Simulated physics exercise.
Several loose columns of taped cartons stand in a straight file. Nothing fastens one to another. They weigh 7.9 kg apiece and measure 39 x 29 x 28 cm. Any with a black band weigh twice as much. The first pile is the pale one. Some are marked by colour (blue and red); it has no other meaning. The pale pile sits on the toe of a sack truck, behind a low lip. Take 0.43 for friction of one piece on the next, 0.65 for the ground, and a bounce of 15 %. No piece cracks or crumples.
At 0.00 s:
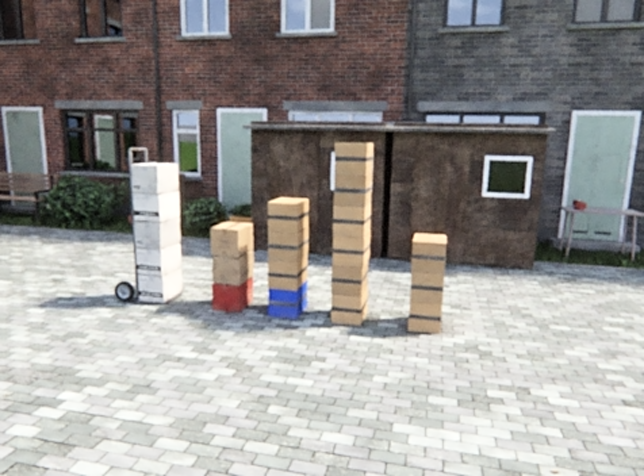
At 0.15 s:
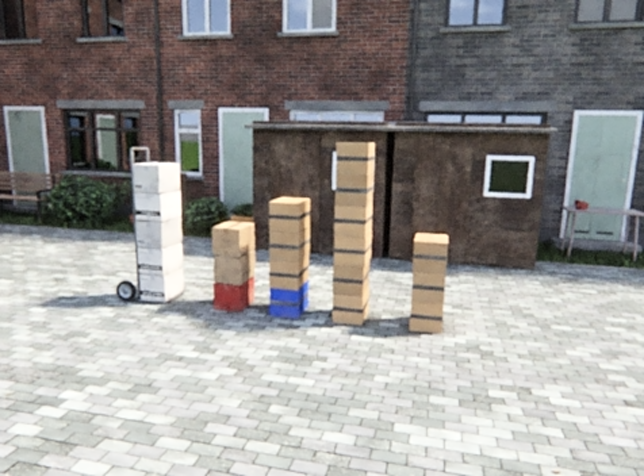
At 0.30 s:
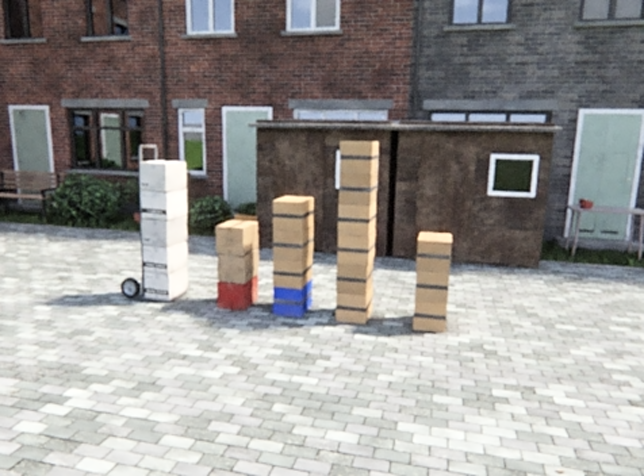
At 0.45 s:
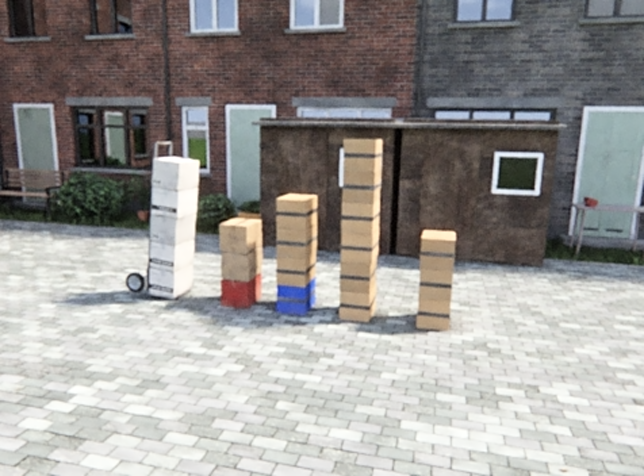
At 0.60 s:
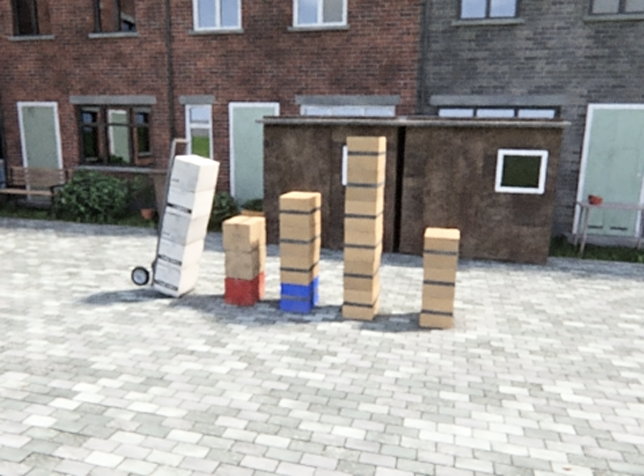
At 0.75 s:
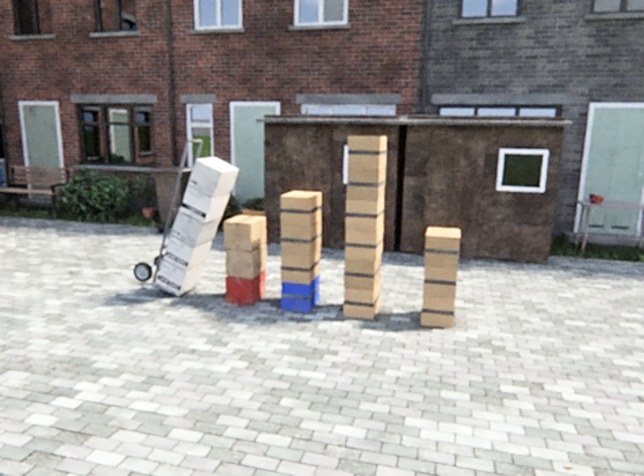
A tall pale stack of boxes on a sack truck stands at the left end of a row on a sunlit paved yard, seen from slightly above, with brick houses and a brown shed behind. To its right are four brown carton stacks of differing heights, the first with a red base, the second blue. The truck and pale stack, upright at first, tilt steadily rightward toward the red-based stack, while the others stay still and the camera pans slightly left.
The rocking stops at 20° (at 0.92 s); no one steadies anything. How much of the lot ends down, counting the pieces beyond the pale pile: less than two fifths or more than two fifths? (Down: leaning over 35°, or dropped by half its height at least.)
Ending down: Fewer than two in five.
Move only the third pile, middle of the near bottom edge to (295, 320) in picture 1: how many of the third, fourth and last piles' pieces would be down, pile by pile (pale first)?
In that case third 0, fourth 0, last 0.
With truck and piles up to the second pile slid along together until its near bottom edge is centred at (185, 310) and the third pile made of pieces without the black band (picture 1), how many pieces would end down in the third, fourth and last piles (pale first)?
Then third 0, fourth 0, last 0.
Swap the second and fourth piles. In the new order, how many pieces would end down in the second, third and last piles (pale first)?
Then second 6, third 4, last 2.
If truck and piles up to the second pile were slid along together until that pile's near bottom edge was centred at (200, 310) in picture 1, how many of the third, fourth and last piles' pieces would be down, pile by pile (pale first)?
In that case third 0, fourth 0, last 0.
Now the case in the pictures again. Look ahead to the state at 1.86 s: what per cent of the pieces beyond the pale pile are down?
By then 0 per cent.
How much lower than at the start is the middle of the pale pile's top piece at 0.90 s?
Roughly 10 cm.
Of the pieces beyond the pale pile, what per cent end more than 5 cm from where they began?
It is 45 per cent.
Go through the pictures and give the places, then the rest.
In the first frame (pixels give the middle of a visible side; the camera pans a little), truck frame (131, 181) 0° forward; red carton (225, 298); blue carton (282, 304); none of the others has stirred.
The second frame shows truck frame (133, 180) 0° forward; blue carton (284, 303).
The third frame shows truck frame 2° forward; blue carton (287, 302).
The fourth frame shows truck frame 7° forward, top of the pale pile leaning 6°; blue carton (291, 300); none of the others has stirred.
The fifth frame shows truck frame (169, 172) 13° forward, top of the pale pile leaning 13°; red carton (237, 292); none of the others has stirred.
The sixth frame shows truck frame (181, 171) 18° forward, top of the pale pile leaning 22°; blue carton (295, 297); red carton (238, 291); none of the others has stirred.
After 0.90 s, 0 of the pale pile down; none of the 16 other cartons down.
After 1.20 s, 5 of the pale pile down; none of the 16 other cartons down, 4 disturbed; red carton 13° from how it stood.
After 1.86 s, 5 of the pale pile down; none of the 16 other cartons down, 7 disturbed; red carton 27° from how it stood; blue carton 11° from how it stood.
In the end (2.5 s), 5 of the pale pile down; none of the 16 other cartons down, 10 disturbed; red carton 33° from how it stood; blue carton 17° from how it stood. That is 0 per cent. From the last view, middles, red carton near (255, 281), blue carton near (305, 288).
